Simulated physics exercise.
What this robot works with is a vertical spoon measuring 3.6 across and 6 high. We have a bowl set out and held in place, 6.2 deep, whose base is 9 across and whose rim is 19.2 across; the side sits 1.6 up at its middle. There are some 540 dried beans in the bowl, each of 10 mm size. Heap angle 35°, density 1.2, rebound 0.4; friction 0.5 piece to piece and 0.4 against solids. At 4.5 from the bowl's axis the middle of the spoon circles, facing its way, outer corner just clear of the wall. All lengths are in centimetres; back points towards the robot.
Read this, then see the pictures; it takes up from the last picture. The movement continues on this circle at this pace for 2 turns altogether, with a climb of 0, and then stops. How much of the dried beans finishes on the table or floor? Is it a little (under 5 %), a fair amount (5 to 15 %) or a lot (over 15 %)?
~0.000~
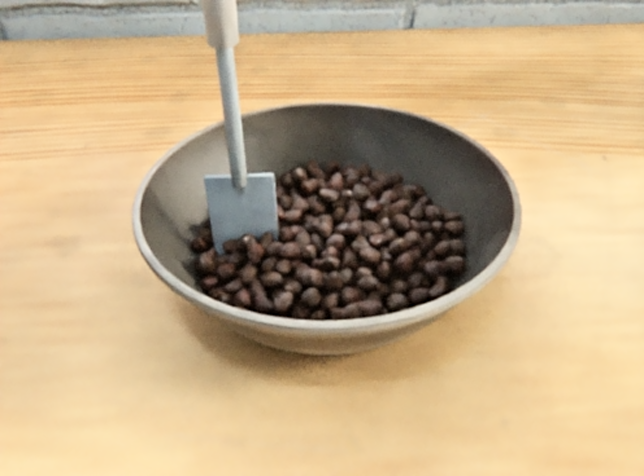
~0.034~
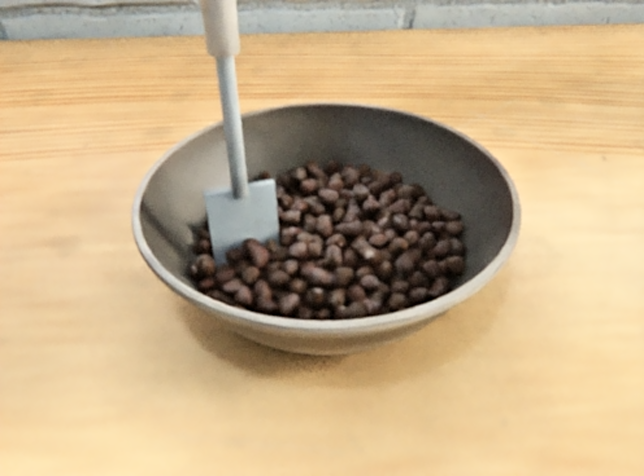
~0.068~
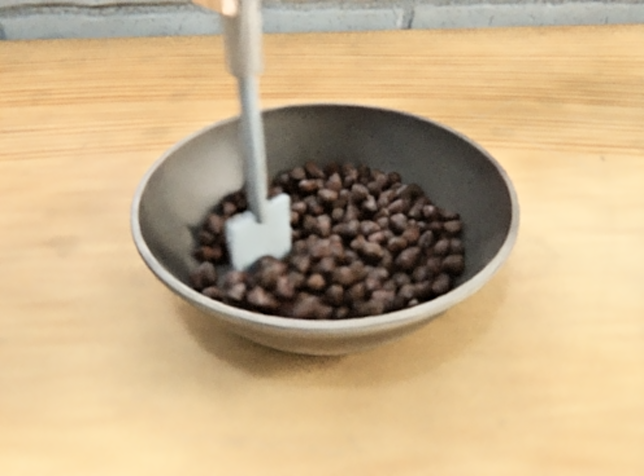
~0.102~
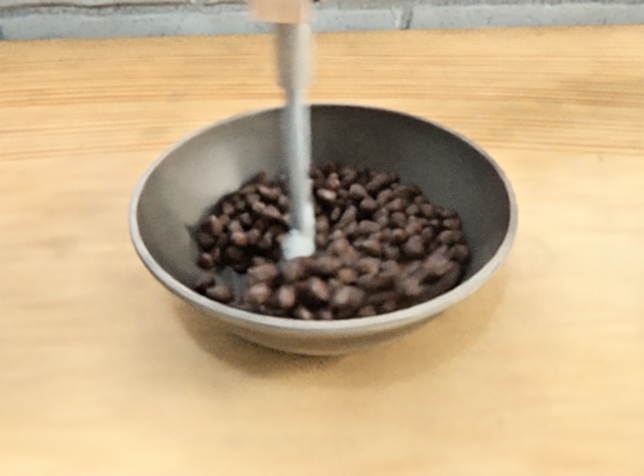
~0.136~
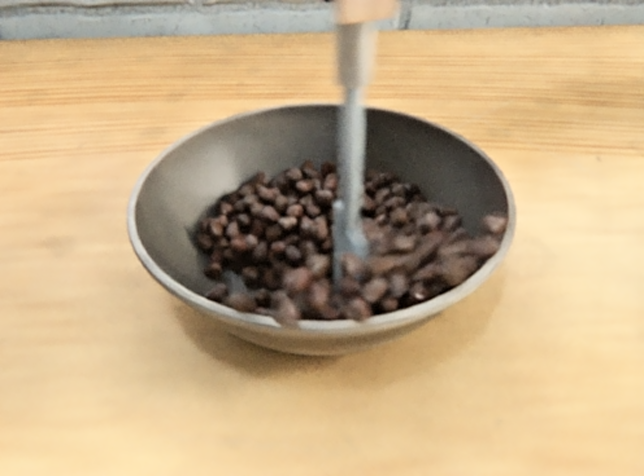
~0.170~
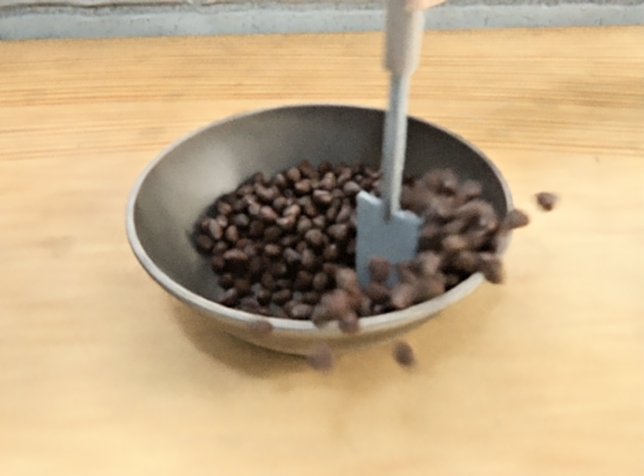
A lot, over 15 %.
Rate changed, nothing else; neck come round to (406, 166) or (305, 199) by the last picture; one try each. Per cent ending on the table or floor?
Roughly 45 per cent on the first try and 15 per cent on the second.
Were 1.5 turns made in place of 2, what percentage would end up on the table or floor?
It would be around 30 percent.
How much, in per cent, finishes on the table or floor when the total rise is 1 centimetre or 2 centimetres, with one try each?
25 and 25 %.
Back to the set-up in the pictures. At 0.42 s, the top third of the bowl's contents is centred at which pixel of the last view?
Around (200, 228).
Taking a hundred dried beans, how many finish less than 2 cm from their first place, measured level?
Roughly 5 percent of the load.
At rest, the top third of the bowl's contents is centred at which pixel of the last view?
Somewhere close to (252, 268).
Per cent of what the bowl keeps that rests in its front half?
Around 55 per cent of what the bowl keeps.
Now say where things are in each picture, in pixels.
Spoon neck at (236, 150), 0° round; upper third of the load around (333, 231), from x 200 to 455, top at y 170; 537 in the bowl, in the first picture.
Spoon neck at (236, 161), 13° round; upper third of the load around (334, 239), from x 195 to 455, top at y 170, in the second picture.
Spoon neck at (256, 184), 43° round; upper third of the load around (334, 252), from x 200 to 455, top at y 170, in the third picture.
Spoon neck at (299, 198), 74° round; upper third of the load around (351, 268), from x 205 to 460, top at y 170, in the fourth picture.
Spoon neck at (350, 197), 104° round; upper third of the load around (382, 257), from x 205 to 495, top at y 170; 535 in the bowl, 2 in flight or on the tool, in the fifth picture.
Spoon neck at (391, 181), 135° round; upper third of the load around (423, 234), from x 205 to 545, top at y 170; 528 in the bowl, 9 in flight or on the tool, in the sixth picture.
By 0.42 s, 2° round, highest piece 9 above the table; 436 in the bowl, 71 on the table or floor, 30 in flight or on the tool.
By 0.67 s, 229° round, highest piece 8 above the table; 372 in the bowl, 143 on the table or floor, 22 in flight or on the tool.
By 1.00 s, 0° round, highest piece 6 above the table; 348 in the bowl, 189 on the table or floor.
By 1.70 s, 0° round, highest piece 5 above the table; 348 in the bowl, 189 on the table or floor.
Final count, 348 in the bowl, 189 on the table or floor. That is 35 % on the table or floor.
